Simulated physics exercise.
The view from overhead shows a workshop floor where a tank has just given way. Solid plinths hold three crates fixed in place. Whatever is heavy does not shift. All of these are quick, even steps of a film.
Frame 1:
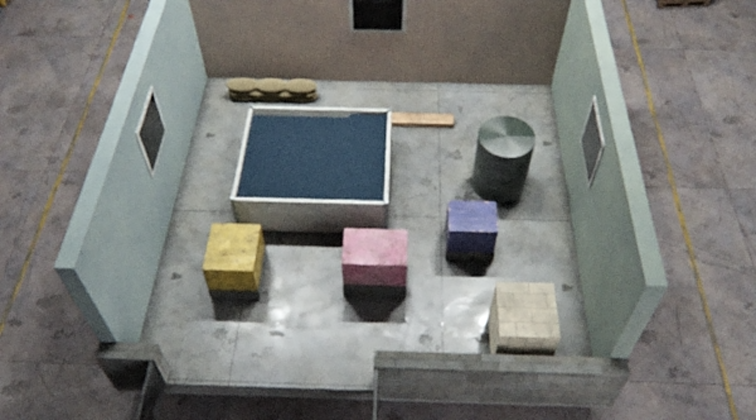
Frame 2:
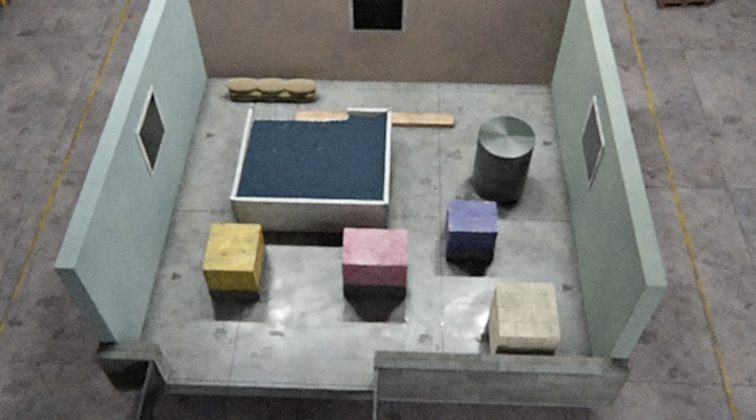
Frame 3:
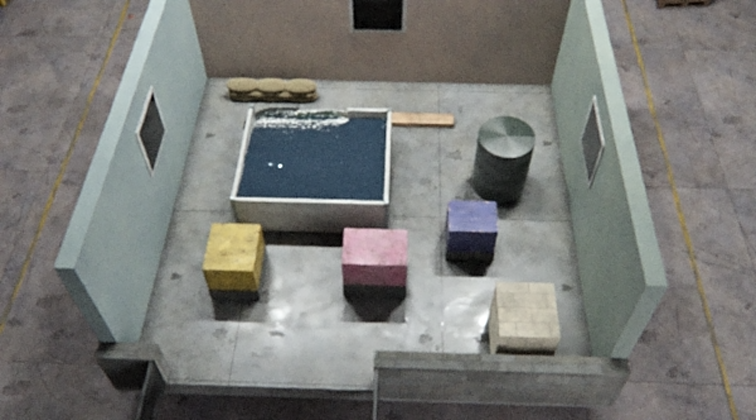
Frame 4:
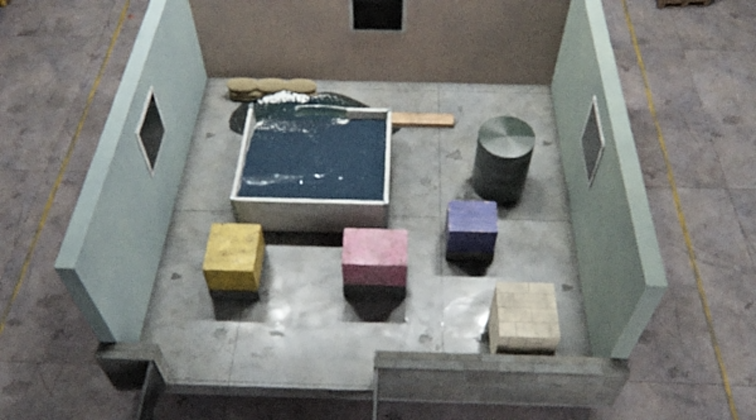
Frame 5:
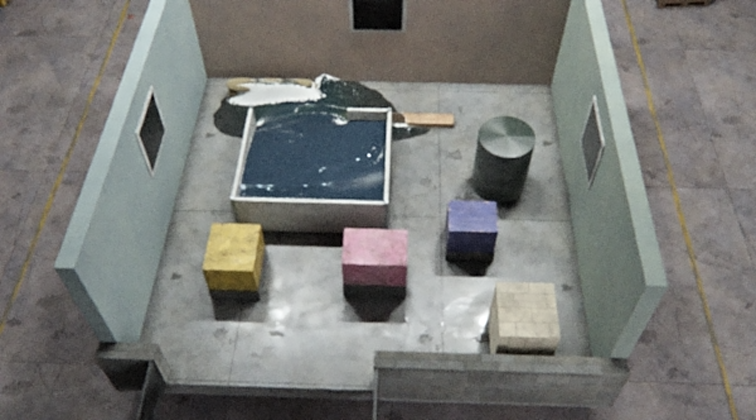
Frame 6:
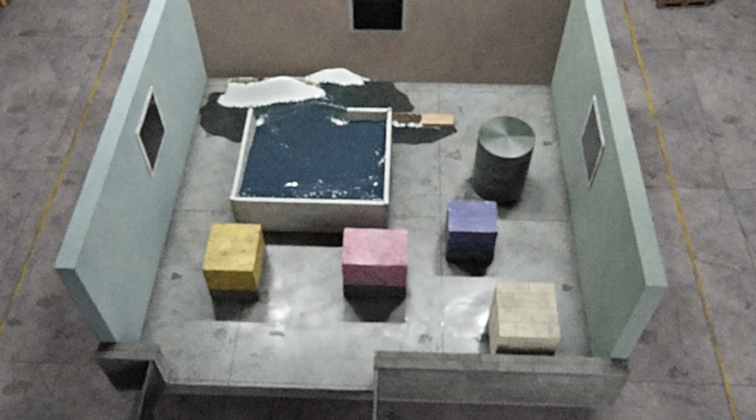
Water in the open tank stirred and poured out over its far side, spreading in a dark, foamy sheet across the floor behind it, while the coloured blocks and the grey cylinder stayed still.
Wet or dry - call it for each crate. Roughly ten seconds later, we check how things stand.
Calls: Blue crate - dry; pink crate - dry; yellow crate - dry.
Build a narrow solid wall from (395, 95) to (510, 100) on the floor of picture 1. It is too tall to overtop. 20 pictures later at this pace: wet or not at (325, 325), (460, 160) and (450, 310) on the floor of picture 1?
Outcome by spot, in order - unwatered, watered, unwatered.
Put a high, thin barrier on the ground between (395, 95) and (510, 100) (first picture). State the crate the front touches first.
My answer: The crate marked yellow.
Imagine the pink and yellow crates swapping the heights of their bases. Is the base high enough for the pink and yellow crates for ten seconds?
Pink is not reached, yellow is not reached.
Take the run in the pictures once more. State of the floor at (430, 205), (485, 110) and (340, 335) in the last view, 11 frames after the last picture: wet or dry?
Result by point, in sequence: Unwetted, then waterlogged, then unwetted.
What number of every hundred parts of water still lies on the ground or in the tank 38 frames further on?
Roughly 94 percent.
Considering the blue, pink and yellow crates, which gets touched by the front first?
Answer: The yellow one.
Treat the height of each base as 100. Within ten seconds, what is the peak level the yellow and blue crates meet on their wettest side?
In order: 70% and 50%.
A moment on, water covers 20 % of the floor; the blue crate not reached, the pink crate not reached, the yellow crate not reached.
Next, water covers 40 % of the floor; the blue crate not reached, the pink crate not reached, the yellow crate not reached.
Then, water covers 55 % of the floor; the blue crate not reached, the pink crate not reached, the yellow crate water round its plinth.
Later, water covers 80 % of the floor; the blue crate water round its plinth, the pink crate water round its plinth, the yellow crate water round its plinth.
In the end, water covers 95 % of the floor; the blue crate stayed above the water, the pink crate stayed above the water, the yellow crate stayed above the water.
